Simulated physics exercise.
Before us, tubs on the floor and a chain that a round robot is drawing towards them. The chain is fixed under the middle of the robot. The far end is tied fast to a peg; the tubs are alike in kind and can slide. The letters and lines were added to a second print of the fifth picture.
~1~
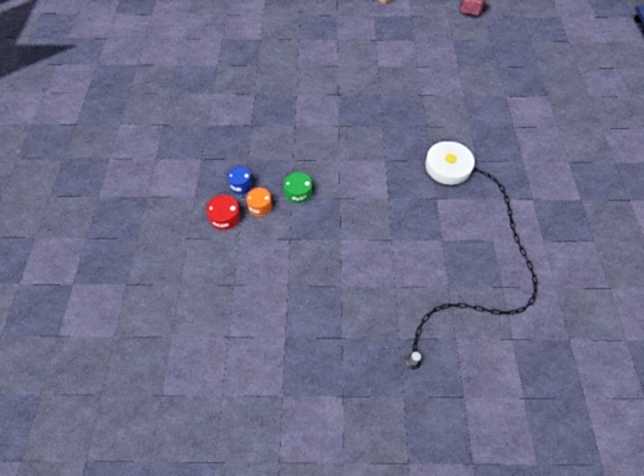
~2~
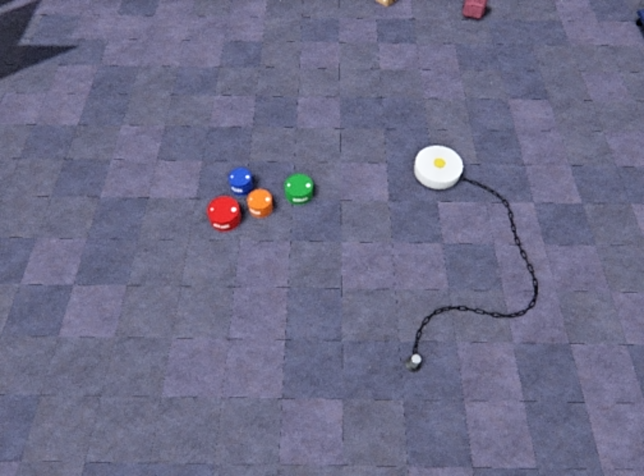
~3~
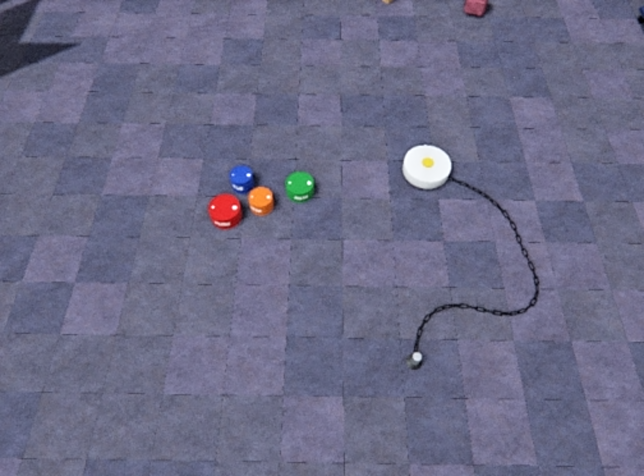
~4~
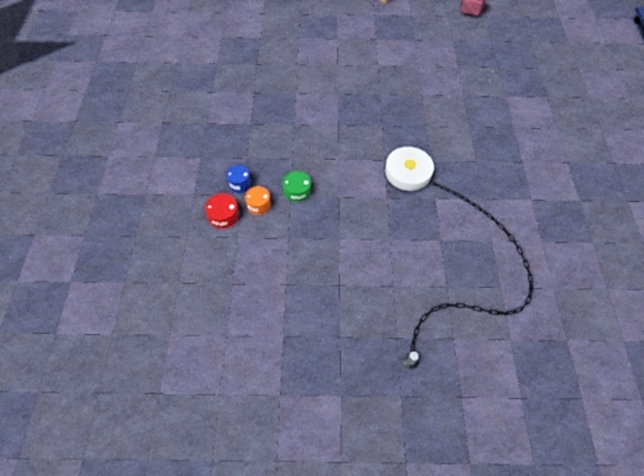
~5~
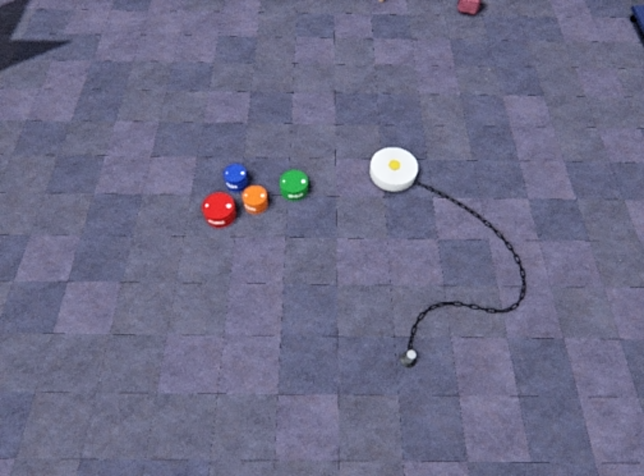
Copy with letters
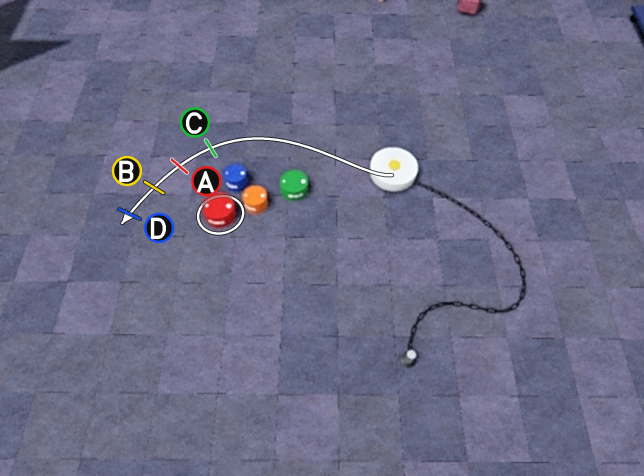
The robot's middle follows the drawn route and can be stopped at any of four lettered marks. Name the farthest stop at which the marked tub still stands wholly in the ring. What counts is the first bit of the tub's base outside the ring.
As far as tick B.
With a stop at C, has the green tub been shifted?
No.
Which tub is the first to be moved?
Green.
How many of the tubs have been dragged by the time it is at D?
Four.
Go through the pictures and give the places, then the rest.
The first frame shows green tub (298, 188); robot (449, 164); peg (415, 359).
The second frame shows robot (438, 168); orange tub (260, 204).
The third frame shows robot (426, 168); green tub (300, 187).
The fourth frame shows robot (409, 170); red tub (222, 211).
The fifth frame shows robot (393, 170); blue tub (236, 178); green tub (294, 186); peg (410, 357).
On the copy, A at (179, 166); B at (154, 188); C at (211, 148); D at (130, 214); the ring at (221, 214); the route from (392, 175) via (248, 139) to (122, 223).
On B. First, robot (307, 142); red tub (219, 210).
Then, robot (218, 140); red tub (219, 210).
Finally, robot (152, 183); red tub (219, 211); orange tub (251, 200); blue tub (231, 190); green tub (277, 204); the red tub is still in its ring.
By contrast, A is safe but short; C is safe but short; D drags the ringed tub to (209, 227).
